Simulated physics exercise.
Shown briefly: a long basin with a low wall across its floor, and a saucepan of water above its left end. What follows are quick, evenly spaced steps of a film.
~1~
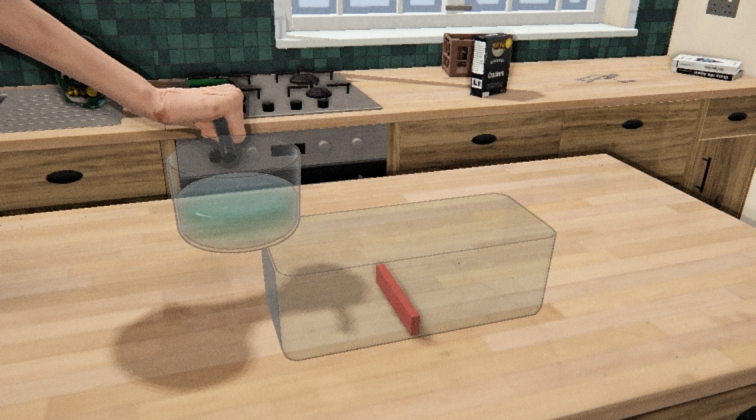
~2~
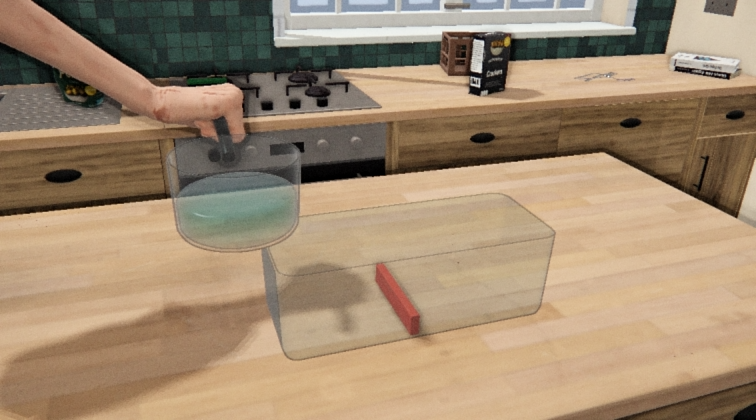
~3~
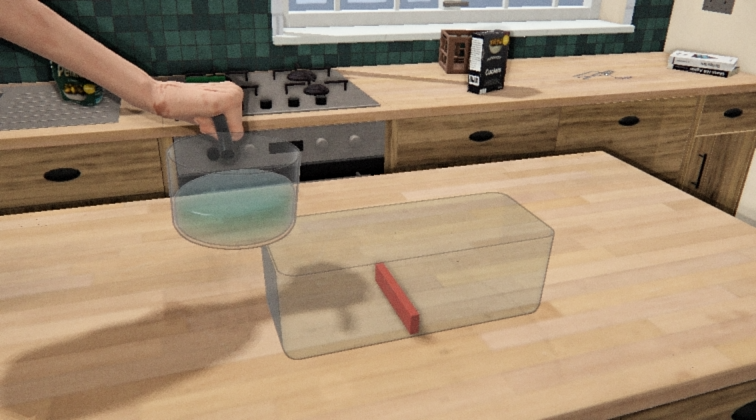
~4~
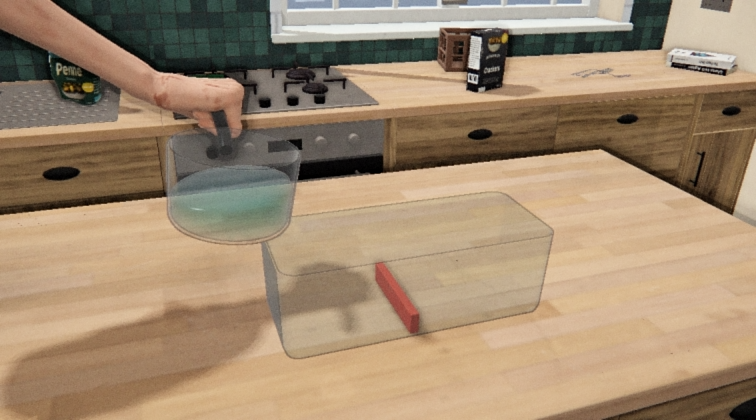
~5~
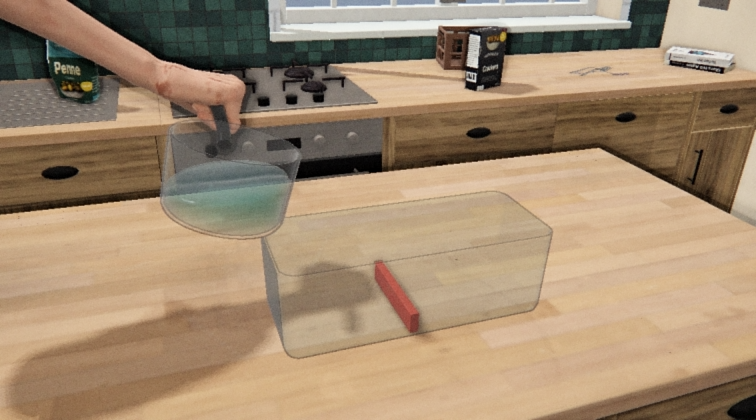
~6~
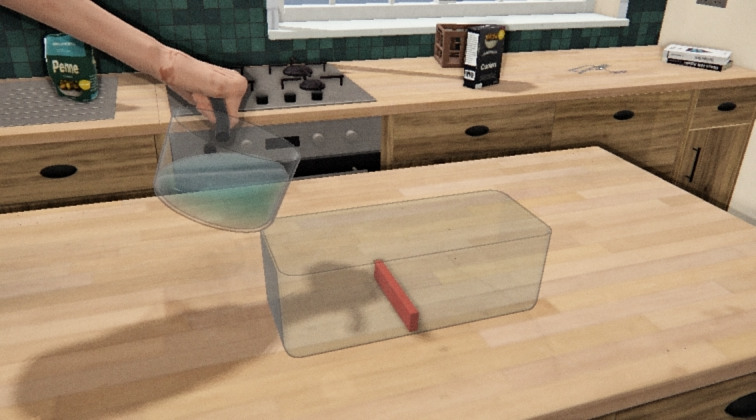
A hand holds a clear saucepan of bluish-green water above the left end of a long, transparent basin with a low red wall across its floor. The pan starts level, then tilts gradually to the right, its left side rising while the basin stays still on the wooden counter.
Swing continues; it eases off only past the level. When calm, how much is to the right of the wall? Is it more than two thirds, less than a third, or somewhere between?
Less than a third.
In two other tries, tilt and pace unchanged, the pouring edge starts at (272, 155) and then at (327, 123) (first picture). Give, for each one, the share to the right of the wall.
It comes out at around 15 percent and then around 80 percent.
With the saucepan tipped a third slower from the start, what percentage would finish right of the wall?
It comes to some 10 in a hundred.
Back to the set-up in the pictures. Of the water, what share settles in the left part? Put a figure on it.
80 % or thereabouts.
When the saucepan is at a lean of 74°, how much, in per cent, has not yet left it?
It still holds around 75 per cent there.
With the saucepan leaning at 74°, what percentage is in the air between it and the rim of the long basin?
I'd put it near 25 per cent.
A moment on, the saucepan is tipped part way and 76 per cent is still to pour, 0 is left of the wall and 0 right of it.
Next, the saucepan is tipped on its side and 24 per cent is still to pour, 42 is left of the wall and 9 right of it.
Then the saucepan is tipped on its side and 4 per cent is still to pour, 73 is left of the wall and 14 right of it.
Later the saucepan is tipped on its side and 1 per cent is still to pour, 79 is left of the wall and 17 right of it.
In the end 79 per cent lies left of the wall, 20 right of it and 2 outside.
